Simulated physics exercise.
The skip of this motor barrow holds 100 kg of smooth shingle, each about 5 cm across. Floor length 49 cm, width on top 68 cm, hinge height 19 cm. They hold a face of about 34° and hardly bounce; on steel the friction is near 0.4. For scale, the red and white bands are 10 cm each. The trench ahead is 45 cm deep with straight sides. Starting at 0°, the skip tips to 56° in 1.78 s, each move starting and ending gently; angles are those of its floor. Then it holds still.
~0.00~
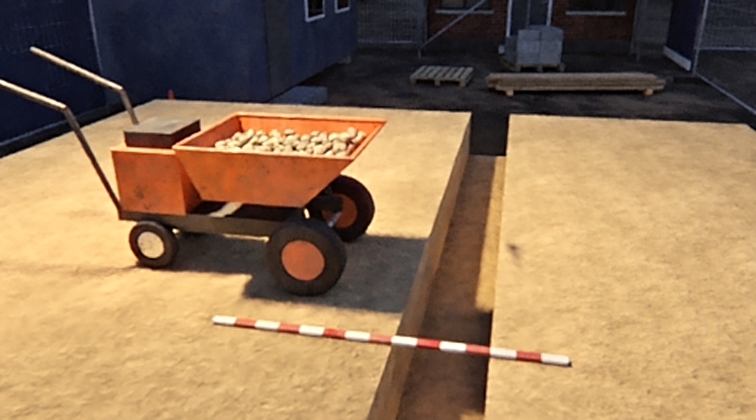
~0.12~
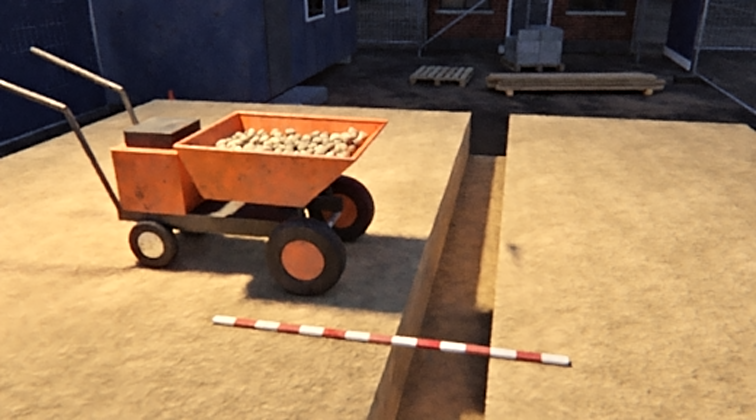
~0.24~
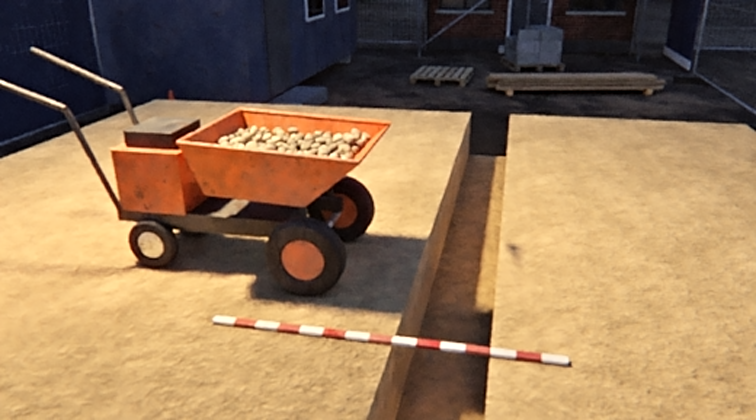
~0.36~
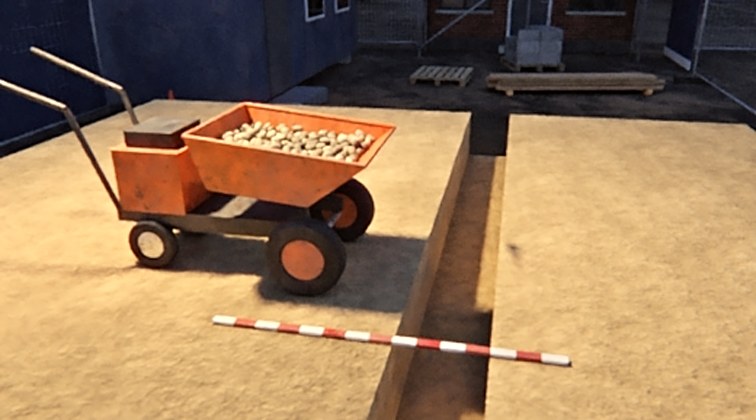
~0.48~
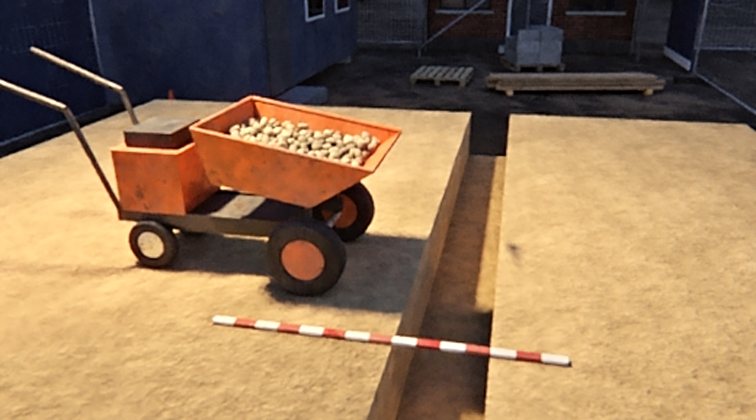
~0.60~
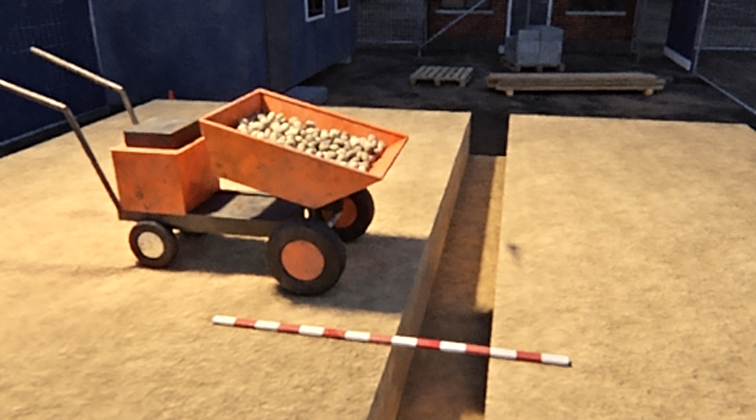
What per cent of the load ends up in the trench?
Some 98 per cent of it.
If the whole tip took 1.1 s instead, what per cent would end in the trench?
In that case some 90 per cent.
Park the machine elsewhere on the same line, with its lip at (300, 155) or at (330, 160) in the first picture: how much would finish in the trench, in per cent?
First some 90, then 100 per cent.
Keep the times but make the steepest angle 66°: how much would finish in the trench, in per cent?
Then about 95 per cent.
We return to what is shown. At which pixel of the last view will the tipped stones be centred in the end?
Near (461, 343).
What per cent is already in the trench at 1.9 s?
About 35 per cent by then.
After 1.3 s the floor is at 47°; 100 % in the skip; the foremost stones are at (424, 201).
After 1.9 s the floor is at 56°; 63 % in the skip, 36 % in the trench; the foremost stones are at (495, 294).
After 2.2 s the floor is at 56°; 35 % in the skip, 63 % in the trench, 3 % past the trench; the foremost stones are at (546, 288).
After 4.2 s the floor is at 56°; 0 % in the skip, 98 % in the trench, 2 % past the trench; the foremost stones are at (563, 289).
